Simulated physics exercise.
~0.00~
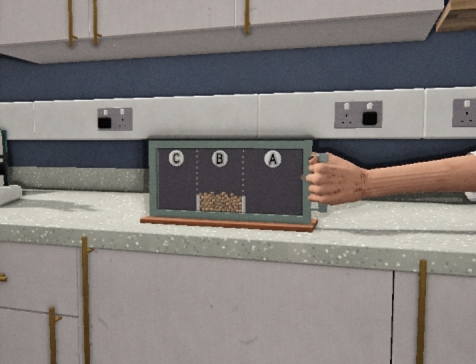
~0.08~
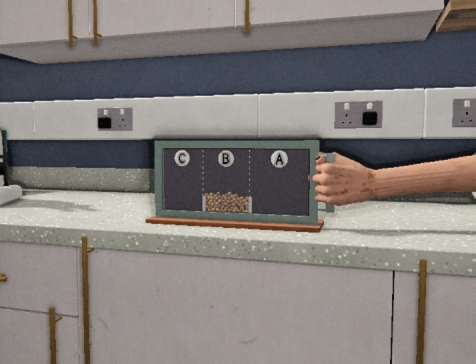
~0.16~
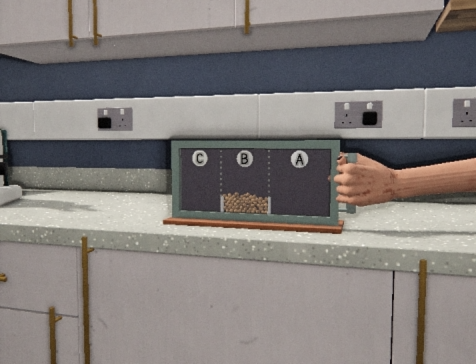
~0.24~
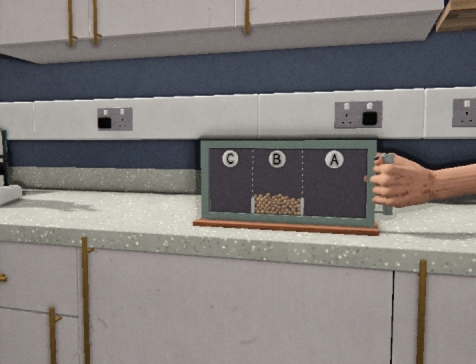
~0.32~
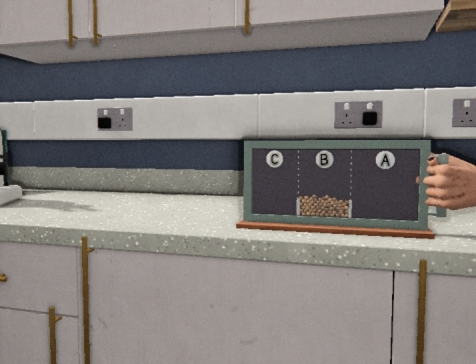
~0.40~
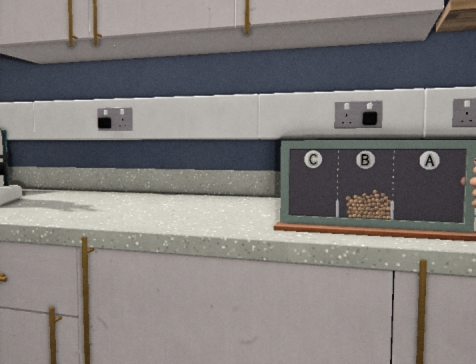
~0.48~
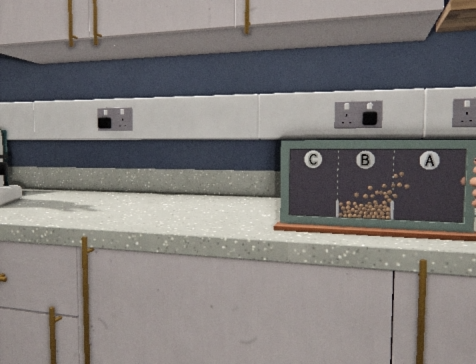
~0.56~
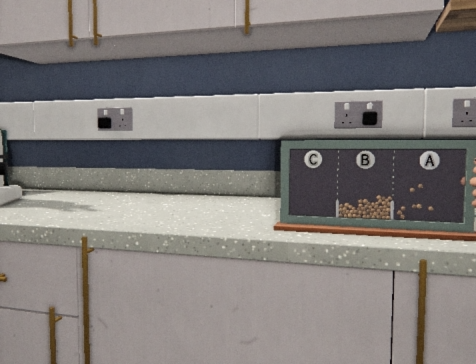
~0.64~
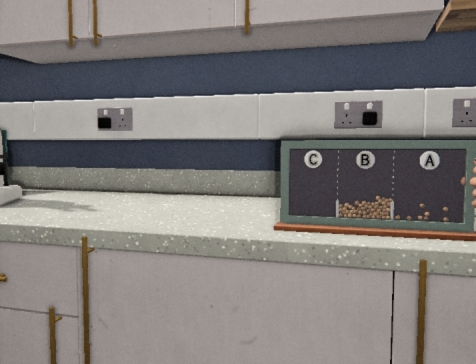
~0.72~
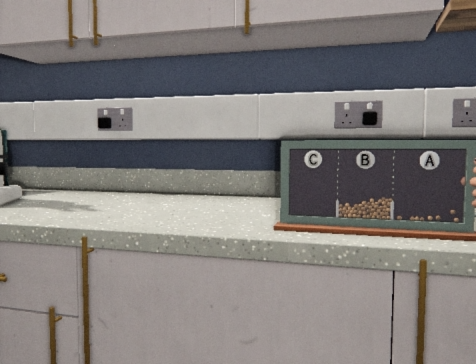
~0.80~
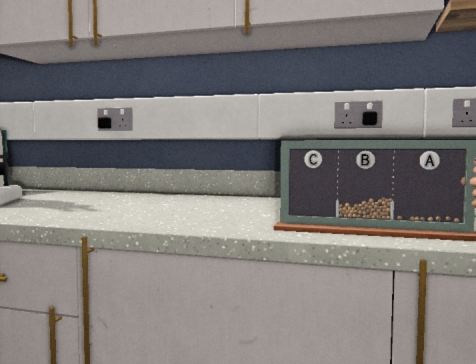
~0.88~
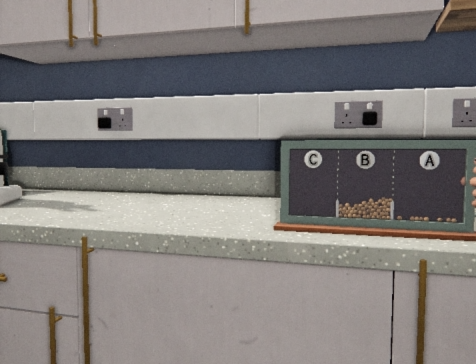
A hand sliding a framed tray of beads right along a kitchen counter and stopping, some beads spilling from B into A.
